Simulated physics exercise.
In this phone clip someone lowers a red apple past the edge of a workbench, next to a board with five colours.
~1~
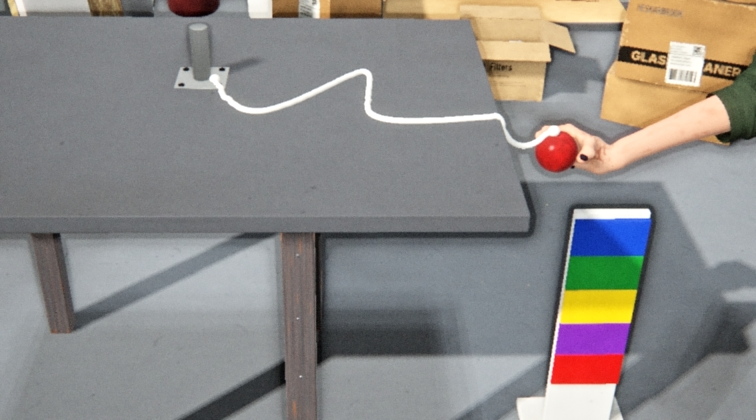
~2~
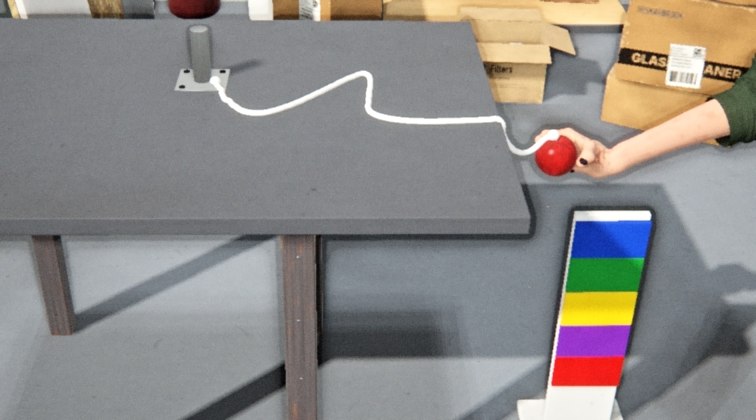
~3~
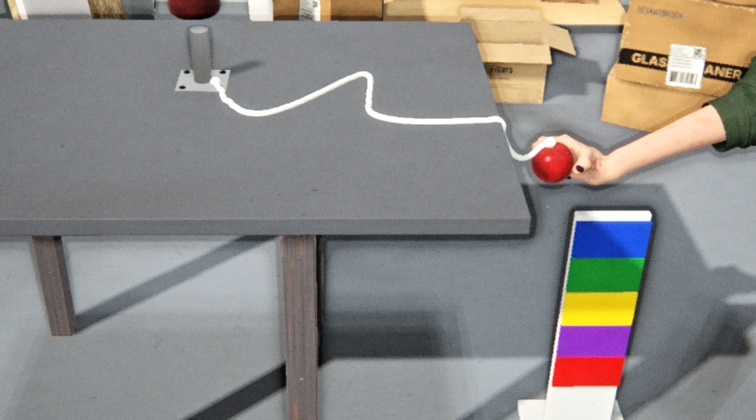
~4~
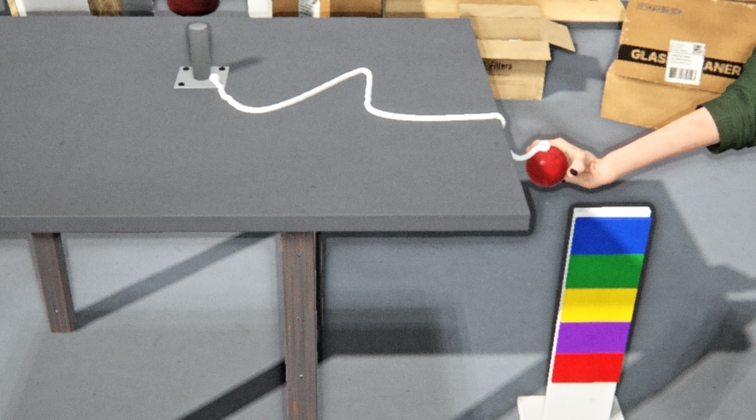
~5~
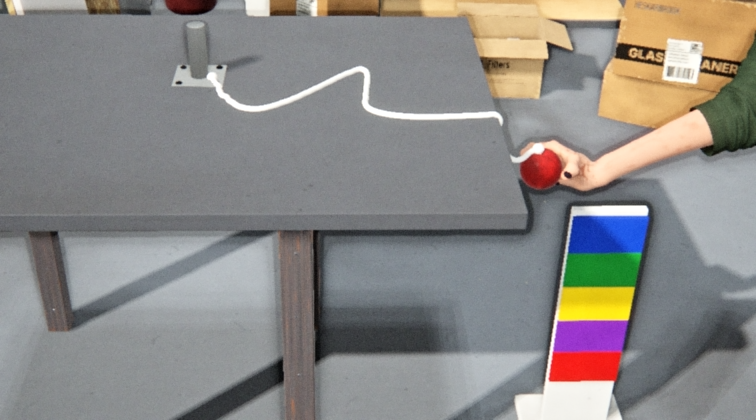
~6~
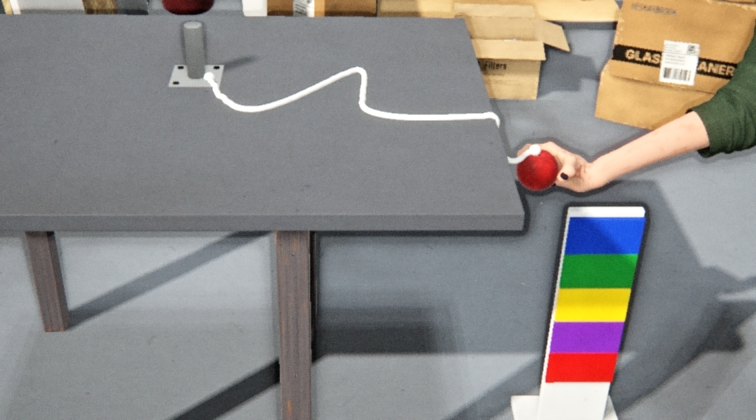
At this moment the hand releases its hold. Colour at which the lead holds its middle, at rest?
Purple.
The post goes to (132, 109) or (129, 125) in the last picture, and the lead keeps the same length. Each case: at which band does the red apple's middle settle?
Yellow; yellow.
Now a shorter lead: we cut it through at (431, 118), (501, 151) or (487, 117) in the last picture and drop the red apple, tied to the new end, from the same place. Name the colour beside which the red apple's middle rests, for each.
Try 1: Blue. Try 2: Yellow. Try 3: Green.
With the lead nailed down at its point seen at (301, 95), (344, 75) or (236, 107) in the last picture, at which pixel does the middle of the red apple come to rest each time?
Expect roughly (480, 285) for the first, (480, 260) for the second and (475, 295) for the third.
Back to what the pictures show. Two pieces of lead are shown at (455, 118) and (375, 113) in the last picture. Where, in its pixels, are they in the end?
They go to (478, 217) and to (485, 153).
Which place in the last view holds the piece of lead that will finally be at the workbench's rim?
Roughly (363, 90).
A little later, apple near (509, 334); level with purple.
Next, apple near (437, 309); level with purple.
Later still, apple near (486, 328); level with purple.
When it is over, apple near (464, 322); level with purple. Its centre hangs level with the purple band.
